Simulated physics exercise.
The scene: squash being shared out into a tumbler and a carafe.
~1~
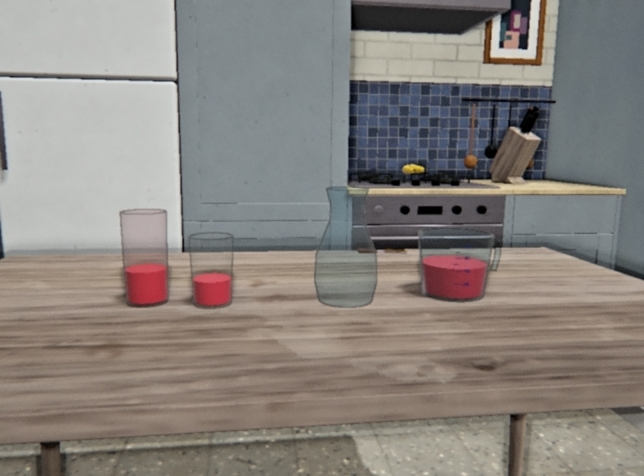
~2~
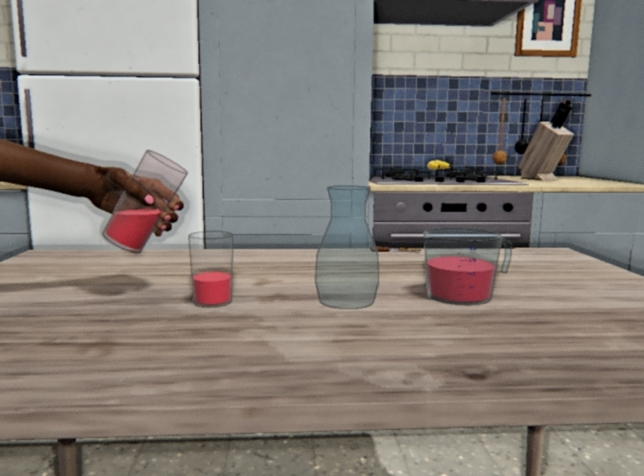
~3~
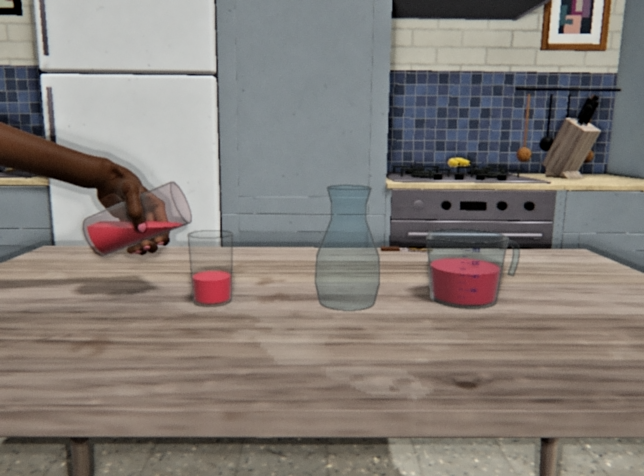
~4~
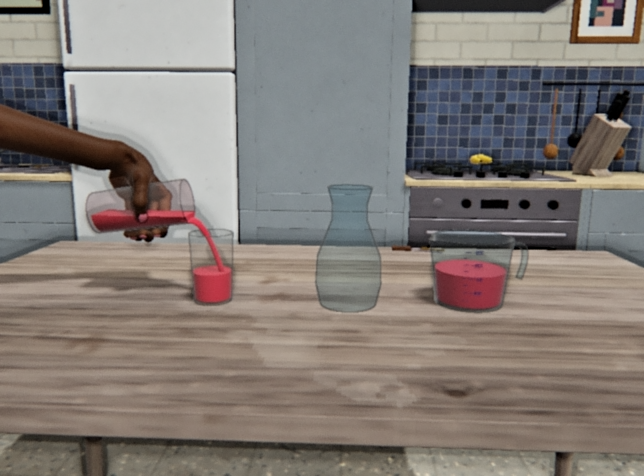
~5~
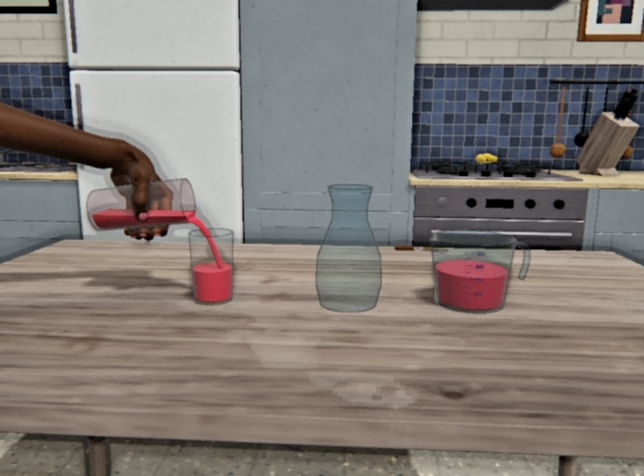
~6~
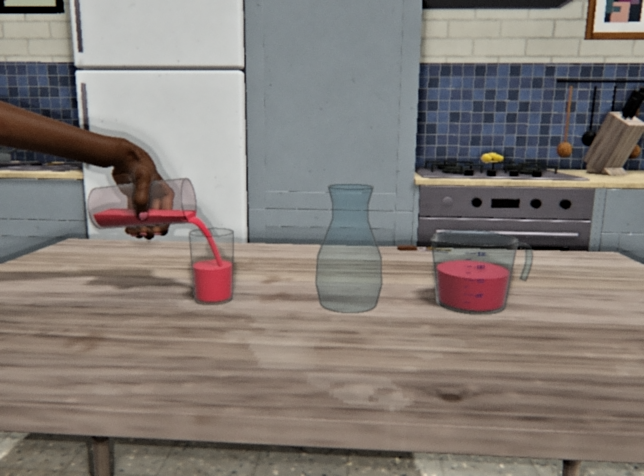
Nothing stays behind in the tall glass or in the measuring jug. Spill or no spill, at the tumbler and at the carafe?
Left, the tumbler has room for it; right, the carafe has room for it.
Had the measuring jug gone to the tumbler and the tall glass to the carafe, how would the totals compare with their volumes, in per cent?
Near 170 and 20 in a hundred.
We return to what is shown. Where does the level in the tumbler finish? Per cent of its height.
About 80 per cent.
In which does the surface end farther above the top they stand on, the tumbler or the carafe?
It is the tumbler.
A moment on, the tumbler is about two thirds full.
Further on, the tumbler is about three quarters full.
When it is over, the tumbler is about three quarters full; the carafe is about a third full.
